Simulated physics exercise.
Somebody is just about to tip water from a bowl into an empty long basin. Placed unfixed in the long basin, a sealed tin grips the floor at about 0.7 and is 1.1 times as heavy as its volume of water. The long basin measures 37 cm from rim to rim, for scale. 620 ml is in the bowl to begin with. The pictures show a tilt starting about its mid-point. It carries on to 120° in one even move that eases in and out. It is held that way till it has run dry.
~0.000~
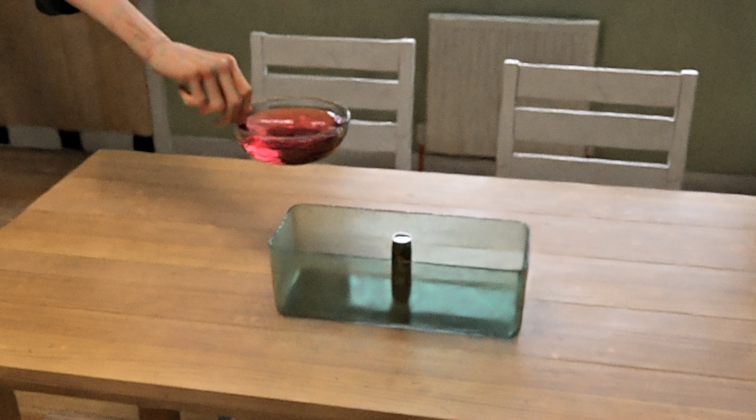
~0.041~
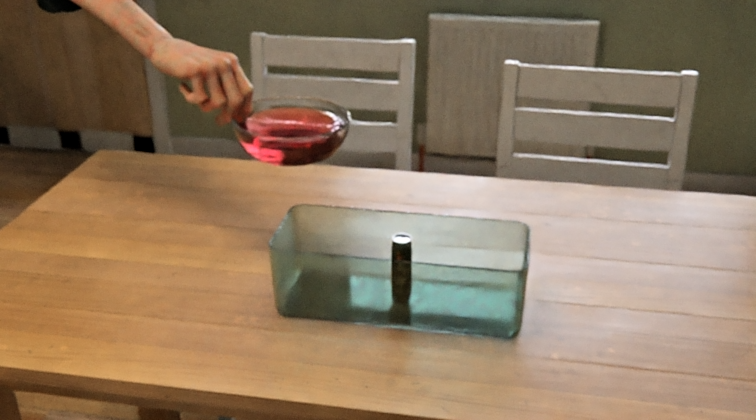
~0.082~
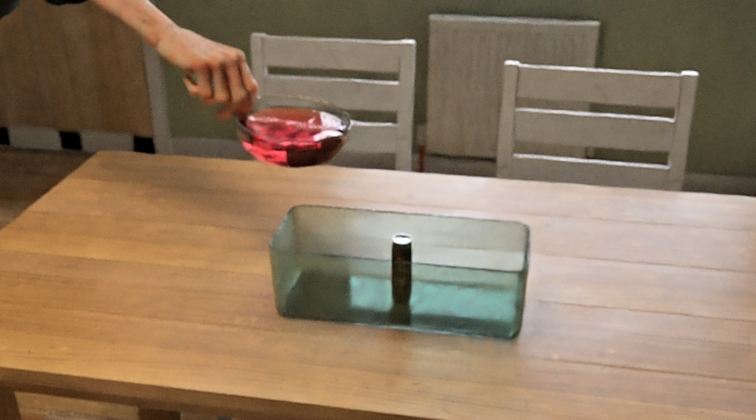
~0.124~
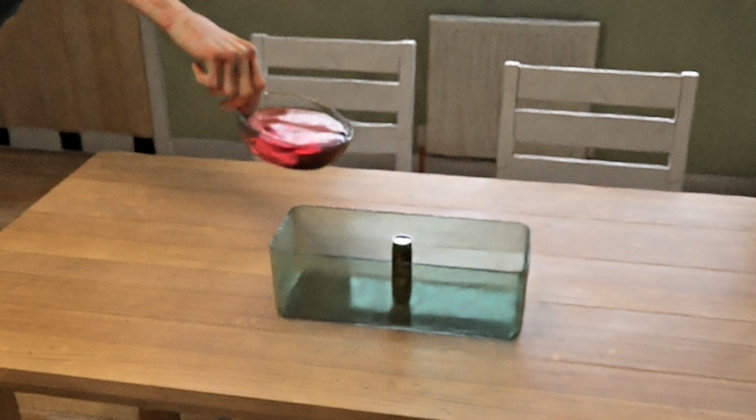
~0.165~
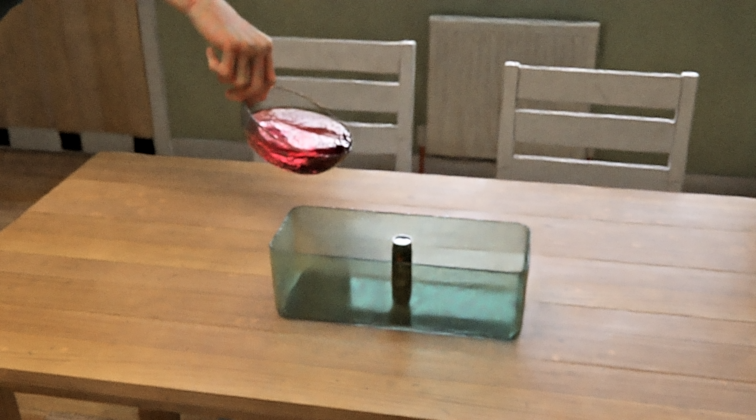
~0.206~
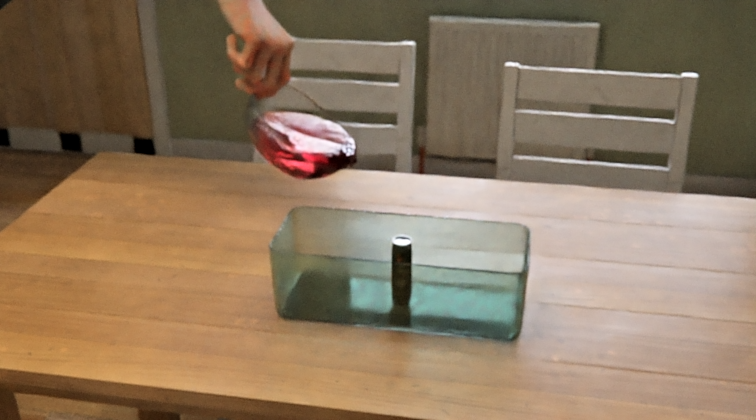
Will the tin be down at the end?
Yes.
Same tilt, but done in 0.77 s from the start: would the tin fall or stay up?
The tin tumbles.
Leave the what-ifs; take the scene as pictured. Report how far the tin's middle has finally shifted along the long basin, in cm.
Some 9.0 cm.
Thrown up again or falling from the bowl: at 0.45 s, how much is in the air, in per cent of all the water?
Estimate: About 16 % of all of it.
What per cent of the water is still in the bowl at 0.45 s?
Near 0 in a hundred.
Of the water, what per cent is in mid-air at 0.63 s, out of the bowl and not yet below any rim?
I'd say some 5 per cent is in the air.
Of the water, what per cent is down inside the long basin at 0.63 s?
96 %, more or less.
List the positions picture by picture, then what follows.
The first frame shows tilt 0°; pouring edge (347, 121); surface from (240, 120) to (346, 127); the long basin's rim runs from (280, 226) to (529, 247); the tin's top is at (402, 241).
The second frame shows tilt 2°; pouring edge (348, 123); surface from (241, 120) to (346, 129).
The third frame shows tilt 7°; pouring edge (349, 129); surface from (242, 118) to (347, 132).
The fourth frame shows tilt 16°; pouring edge (351, 139); surface from (244, 116) to (349, 136).
The fifth frame shows tilt 27°; pouring edge (350, 150); surface from (248, 115) to (344, 139); 2 per cent is over the edge.
The sixth frame shows tilt 41°; pouring edge (346, 163); surface from (253, 117) to (332, 141); 10 per cent is over the edge.
After 0.45 s the tilt is 115° and 0 per cent is still to pour; the tin stands where it began.
After 0.63 s the tilt is 120° and 0 per cent is still to pour; the tin leans 21°.
After 0.82 s the tilt is 120° and 0 per cent is still to pour; the tin lies on its side.
After 1.02 s the tilt is 120° and 0 per cent is still to pour; the tin lies on its side.
In the end the tin lies on its side.
